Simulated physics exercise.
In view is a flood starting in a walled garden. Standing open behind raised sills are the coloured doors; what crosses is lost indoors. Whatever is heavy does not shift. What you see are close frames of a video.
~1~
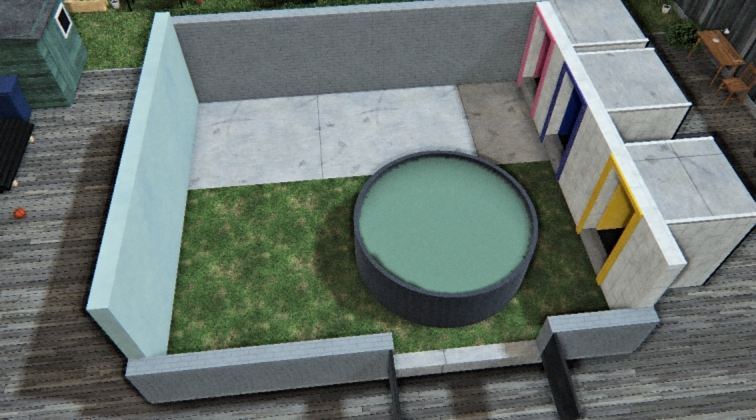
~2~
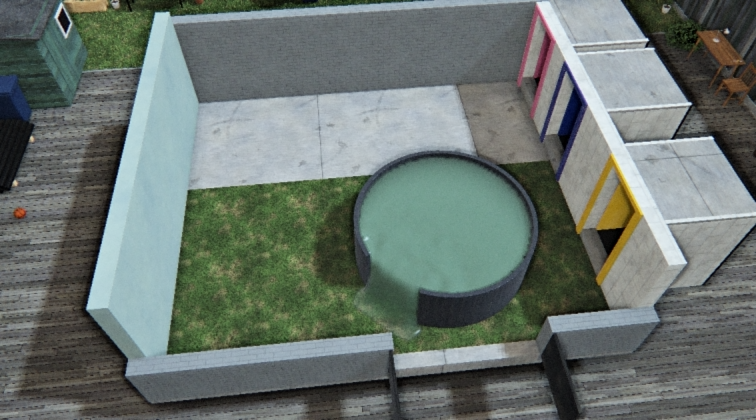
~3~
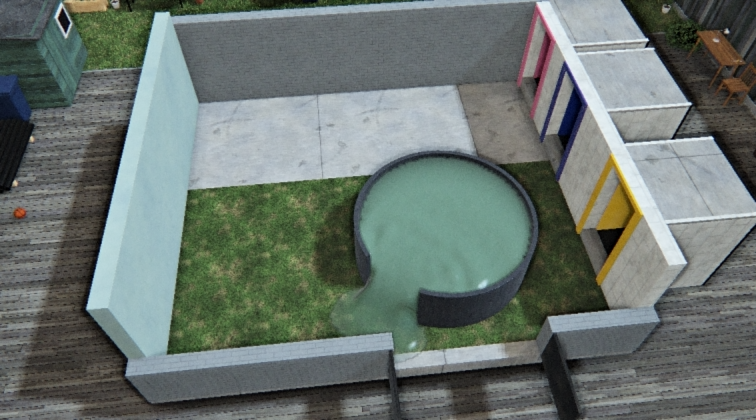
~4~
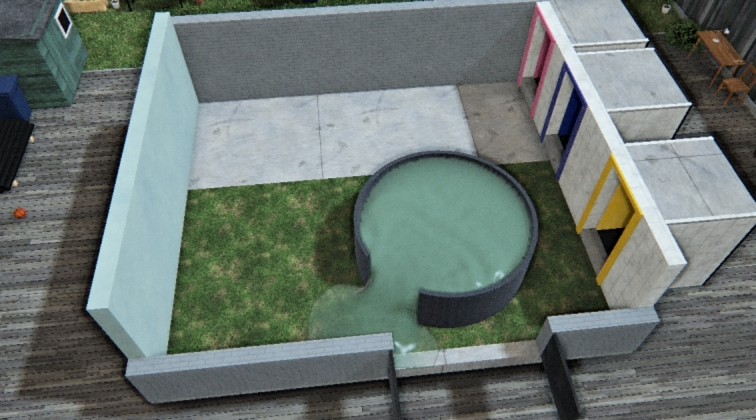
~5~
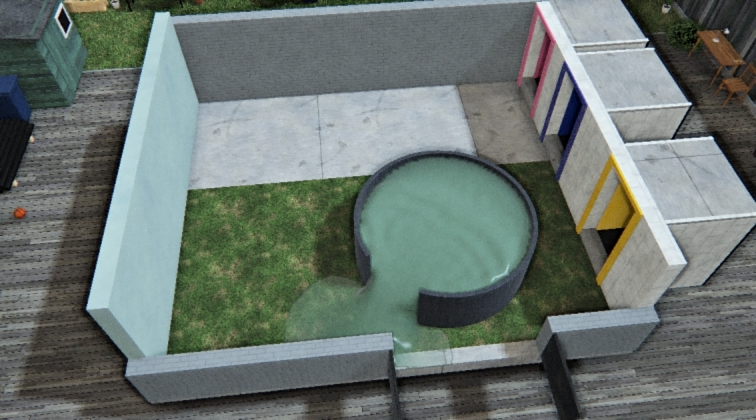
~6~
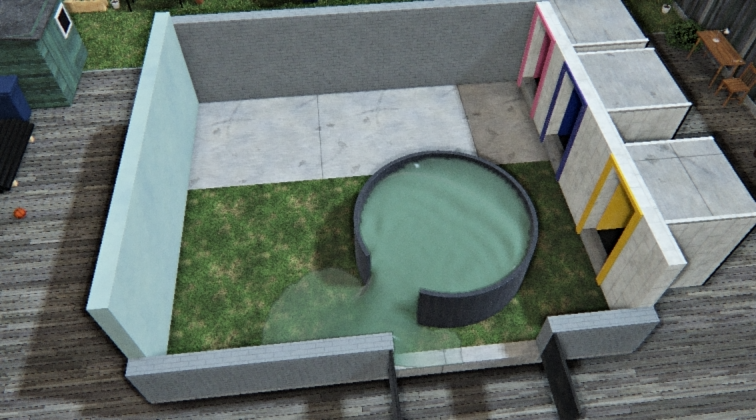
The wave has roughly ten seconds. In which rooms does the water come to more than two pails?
Taking them in turn, the blue door keeps to two pails or fewer, the yellow door keeps to two pails or fewer, the pink door keeps to two pails or fewer.
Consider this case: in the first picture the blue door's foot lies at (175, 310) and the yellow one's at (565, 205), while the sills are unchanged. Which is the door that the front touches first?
Answer: The door marked blue.
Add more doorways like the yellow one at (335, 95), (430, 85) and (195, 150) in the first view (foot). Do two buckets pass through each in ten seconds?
Sure - the first stays short, the second stays short, the third stays short.
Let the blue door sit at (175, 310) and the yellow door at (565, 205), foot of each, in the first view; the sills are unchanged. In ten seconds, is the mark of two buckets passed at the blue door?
I'd say the blue door beats the mark.
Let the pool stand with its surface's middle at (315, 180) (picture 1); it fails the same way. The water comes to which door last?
It's the pink door.
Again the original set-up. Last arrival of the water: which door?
Result: The one in yellow.
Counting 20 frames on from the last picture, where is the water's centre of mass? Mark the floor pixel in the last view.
Close to (359, 260).
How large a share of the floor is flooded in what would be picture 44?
It works out to about 70 in a hundred.
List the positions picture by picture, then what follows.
The first frame shows the round pool at (445, 220) is whole and still.
In the second frame, the front is at a hidden place, out from the gap at (391, 297).
In the third frame, the front is at (337, 322), out from the gap at (391, 298).
In the fourth frame, water pours out at (391, 298) and has run to a hidden place.
In the fifth frame, the front is at a hidden place, out from the gap at (391, 298).
In the sixth frame, water pours out at (391, 298) and has run to a hidden place.
A moment on, water covers 15 % of the floor; the blue door not reached, the yellow door not reached, the pink door not reached.
Next, water covers 25 % of the floor; the blue door not reached, the yellow door not reached, the pink door not reached.
Then, water covers 45 % of the floor; the blue door not reached, the yellow door not reached, the pink door not reached.
Later, water covers 70 % of the floor; the blue door not reached, the yellow door not reached, the pink door not reached.
In the end, water covers 90 % of the floor; the blue door wet at the sill, nothing in, the yellow door wet at the sill, nothing in, the pink door wet at the sill, nothing in.
